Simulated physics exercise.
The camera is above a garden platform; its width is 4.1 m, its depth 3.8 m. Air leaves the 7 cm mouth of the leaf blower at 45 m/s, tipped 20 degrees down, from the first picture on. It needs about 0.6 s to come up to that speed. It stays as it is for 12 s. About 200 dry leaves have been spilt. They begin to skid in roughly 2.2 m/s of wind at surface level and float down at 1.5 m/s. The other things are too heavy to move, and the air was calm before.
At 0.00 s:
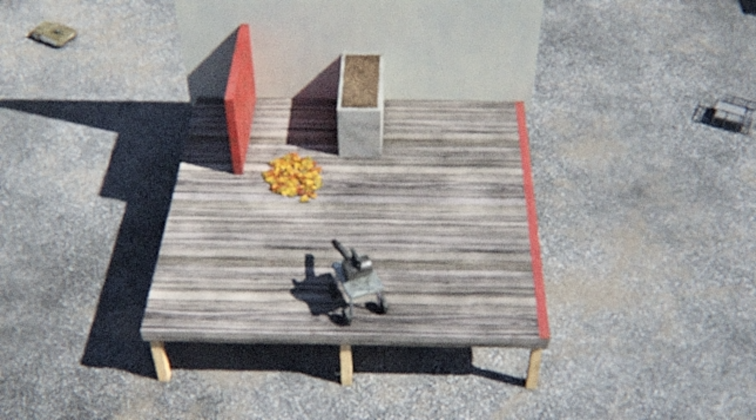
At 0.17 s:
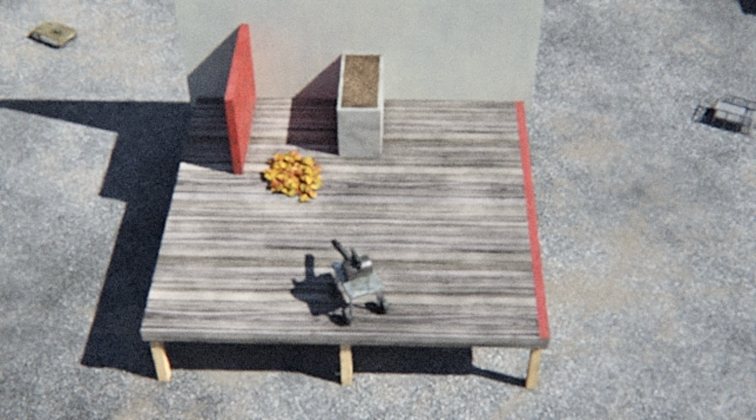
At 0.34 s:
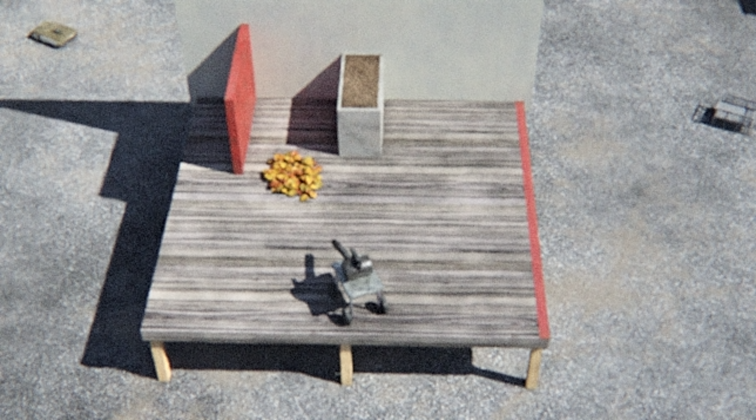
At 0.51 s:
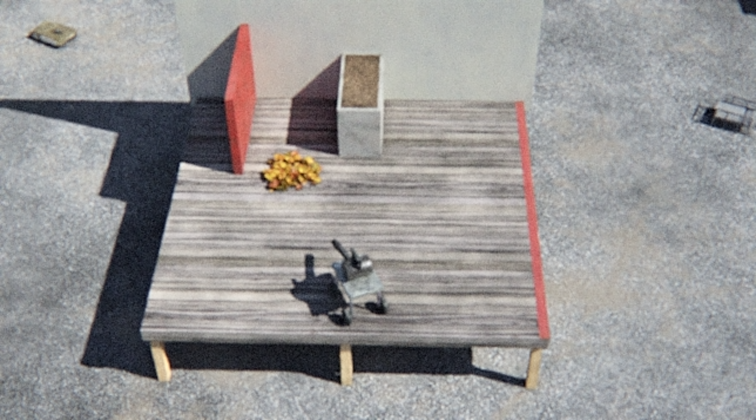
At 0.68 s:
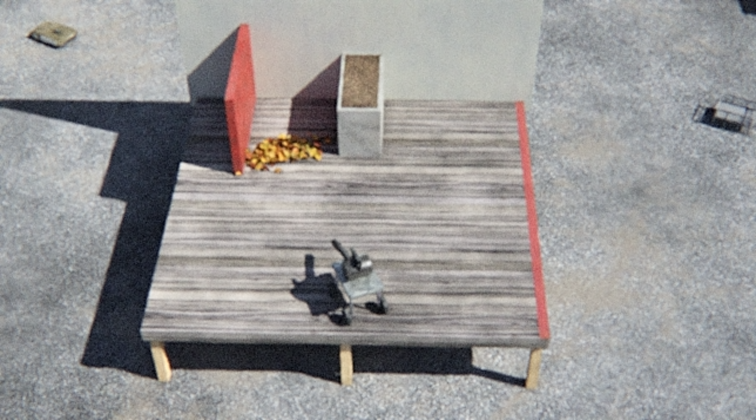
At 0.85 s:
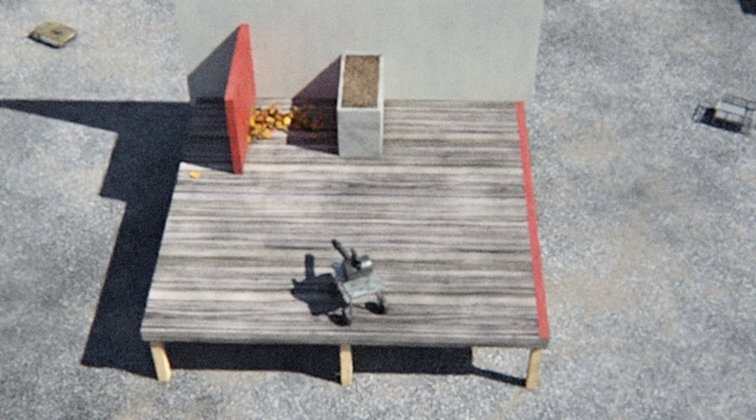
A pile of yellow and orange leaves sat still on a wooden platform, then slid back and slightly left between the red screen and the planter, while the small blower stayed in place.
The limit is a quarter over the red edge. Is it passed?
Answer: No.
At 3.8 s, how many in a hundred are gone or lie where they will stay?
Near 60 %.
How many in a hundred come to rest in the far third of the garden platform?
Some 100 per cent.
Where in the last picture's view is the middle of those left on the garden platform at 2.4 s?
Near (272, 95).
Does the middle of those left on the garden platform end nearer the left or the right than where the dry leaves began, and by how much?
Towards the left, some 0.2 m.
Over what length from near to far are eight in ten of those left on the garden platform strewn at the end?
Roughly 0.0 m.
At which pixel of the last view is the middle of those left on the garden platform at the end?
Around (291, 95).
After 2.4 s the count stands so, 0 % are over the red edge; the middle of those still in play is near (272, 95).
After 3.8 s the count stands so, 0 % are over the red edge; the middle of those still in play is near (275, 93).
After 6.6 s the count stands so, 0 % are over the red edge; the middle of those still in play is near (283, 94).
After 12.0 s, at the end, 0 % are over the red edge; the middle of those still in play is near (291, 95).
